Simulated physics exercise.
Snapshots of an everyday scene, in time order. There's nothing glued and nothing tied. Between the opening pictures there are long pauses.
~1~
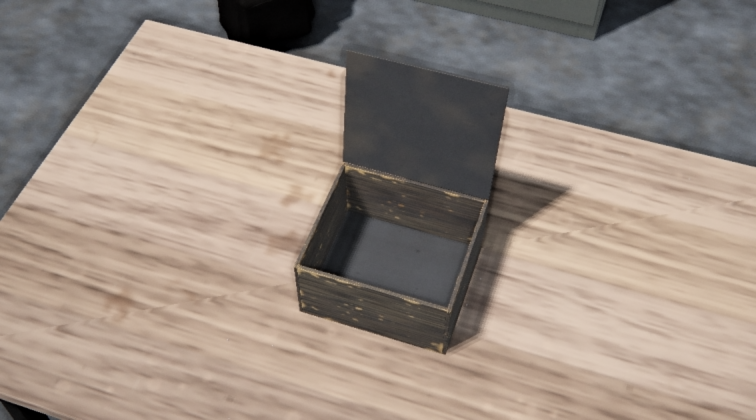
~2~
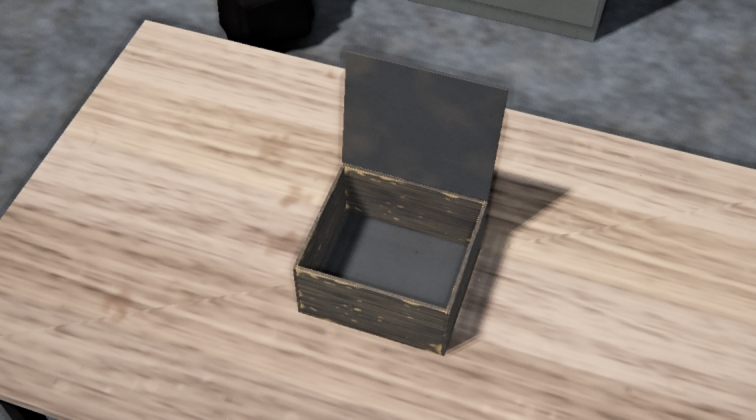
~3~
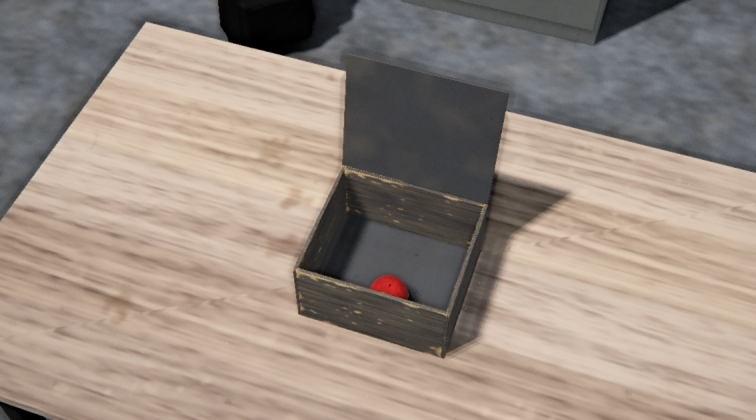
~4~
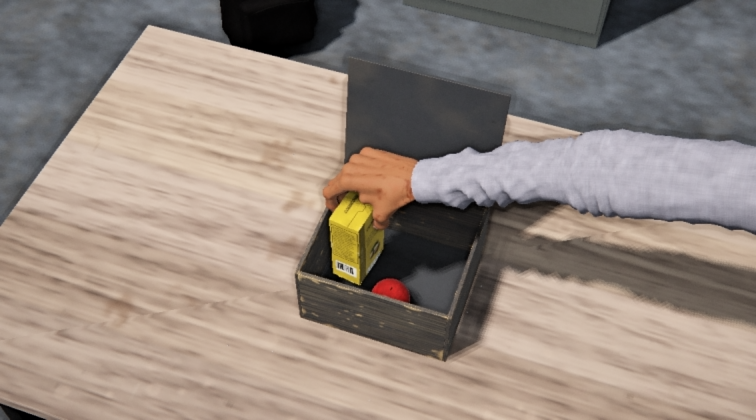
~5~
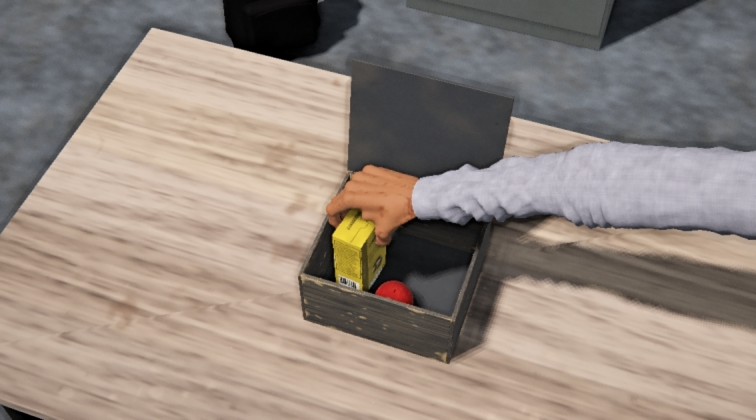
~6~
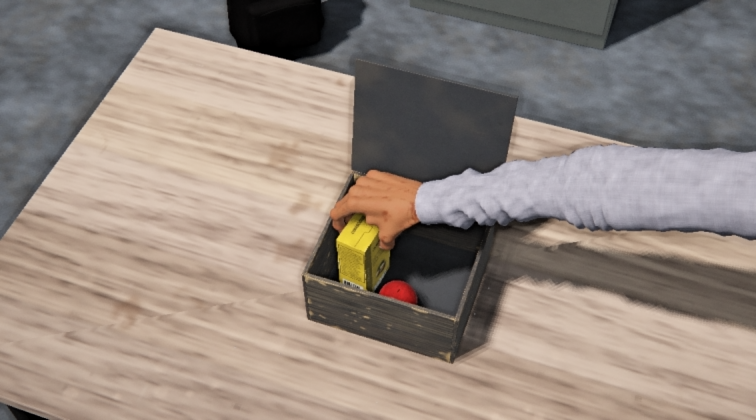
A hand lowers a yellow carton into the open box beside a red ball.
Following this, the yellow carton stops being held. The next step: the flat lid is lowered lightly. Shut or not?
Seems the lid is blocked.
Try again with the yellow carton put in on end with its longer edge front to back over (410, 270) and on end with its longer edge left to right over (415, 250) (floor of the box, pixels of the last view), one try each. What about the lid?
First time it won't go down, and next time it drops into place.
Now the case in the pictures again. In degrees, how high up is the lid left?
Measured angle - around 18°.
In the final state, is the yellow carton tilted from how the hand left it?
Once everything settles, the yellow carton keeps its original angle.
Then, 1.30 s after the last picture, lid 78° above the rim.
Then, 1.70 s after the last picture, lid 42° above the rim.
At rest, lid 18° above the rim; both in place. Seen from the same camera at the end, yellow carton near (364, 254).
